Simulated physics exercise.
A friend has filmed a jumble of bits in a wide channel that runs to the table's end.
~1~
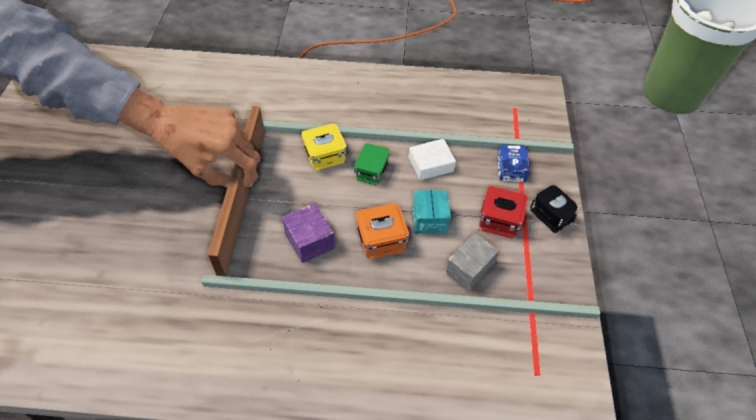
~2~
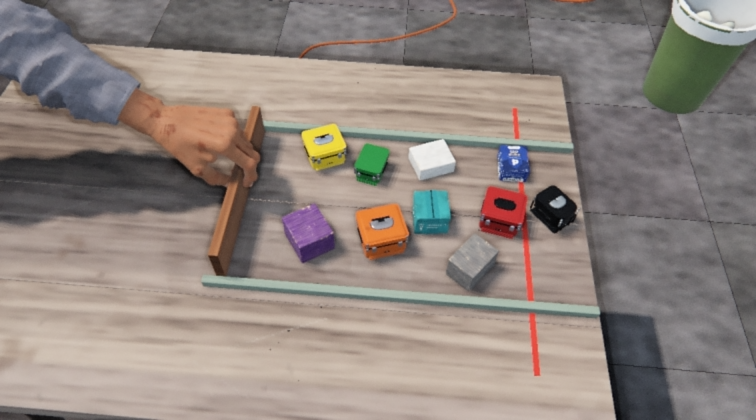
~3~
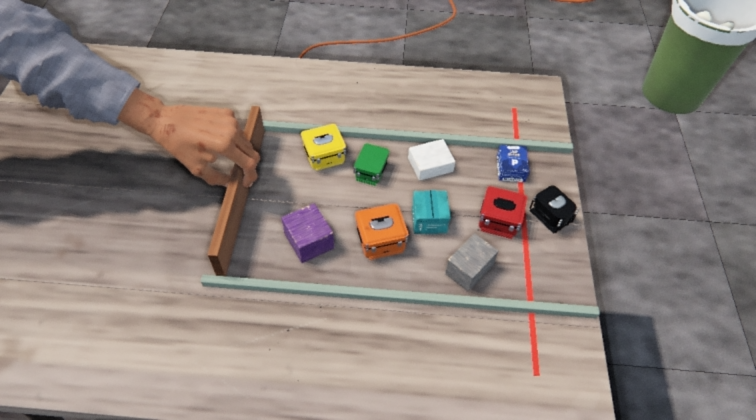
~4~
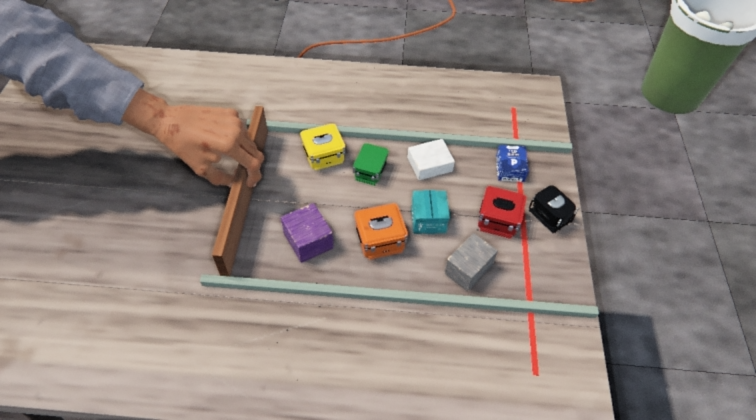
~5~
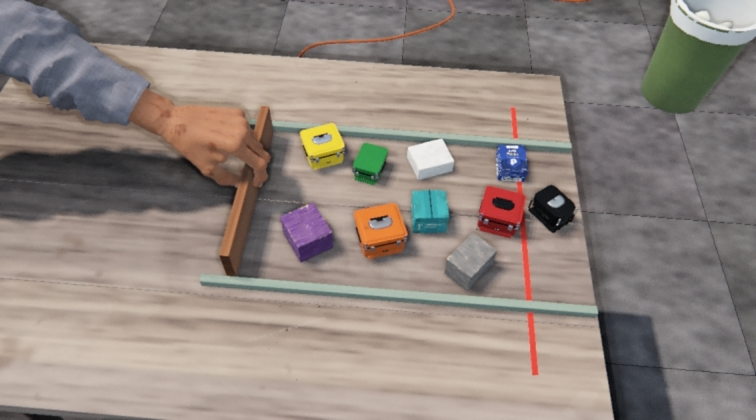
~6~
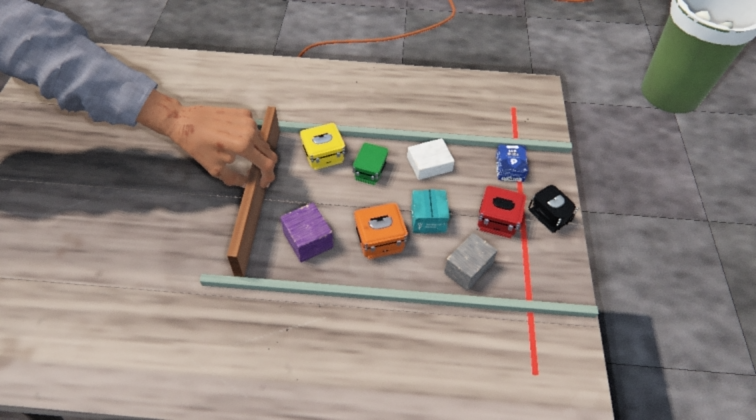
A hand slides a wooden board slightly right toward small colourful cases that stay still.
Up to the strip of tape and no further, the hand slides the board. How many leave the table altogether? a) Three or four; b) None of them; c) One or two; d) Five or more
Three or four (a).
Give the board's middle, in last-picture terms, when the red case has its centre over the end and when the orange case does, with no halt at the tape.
For the red case at (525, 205), for the orange case at (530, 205).
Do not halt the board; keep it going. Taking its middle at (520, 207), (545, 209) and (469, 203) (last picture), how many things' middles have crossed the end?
Middles past end - pos 1: 3, pos 2: 7, pos 3: 1.
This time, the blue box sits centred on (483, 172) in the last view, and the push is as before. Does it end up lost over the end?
From that start the object does not stay.
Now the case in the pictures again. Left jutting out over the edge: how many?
The figure is 3.
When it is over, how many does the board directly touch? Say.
The count is 3.
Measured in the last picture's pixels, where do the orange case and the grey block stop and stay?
In the last view, the middles sit near (588, 250) and near (592, 289).
Soon after, none off yet; black case at rest near (553, 208); blue box at rest near (512, 163); red case at rest near (501, 211).
Then, none off yet; black case at rest near (553, 208); blue box moved a little near (530, 160); red case at rest near (501, 211).
Further on, none off yet; black case moved about its own width near (578, 213); blue box tipped well over near (590, 180); red case moved about its own width near (539, 212).
At rest, the number that fall off is three or four; fallen, white block, red case, blue box and black case.
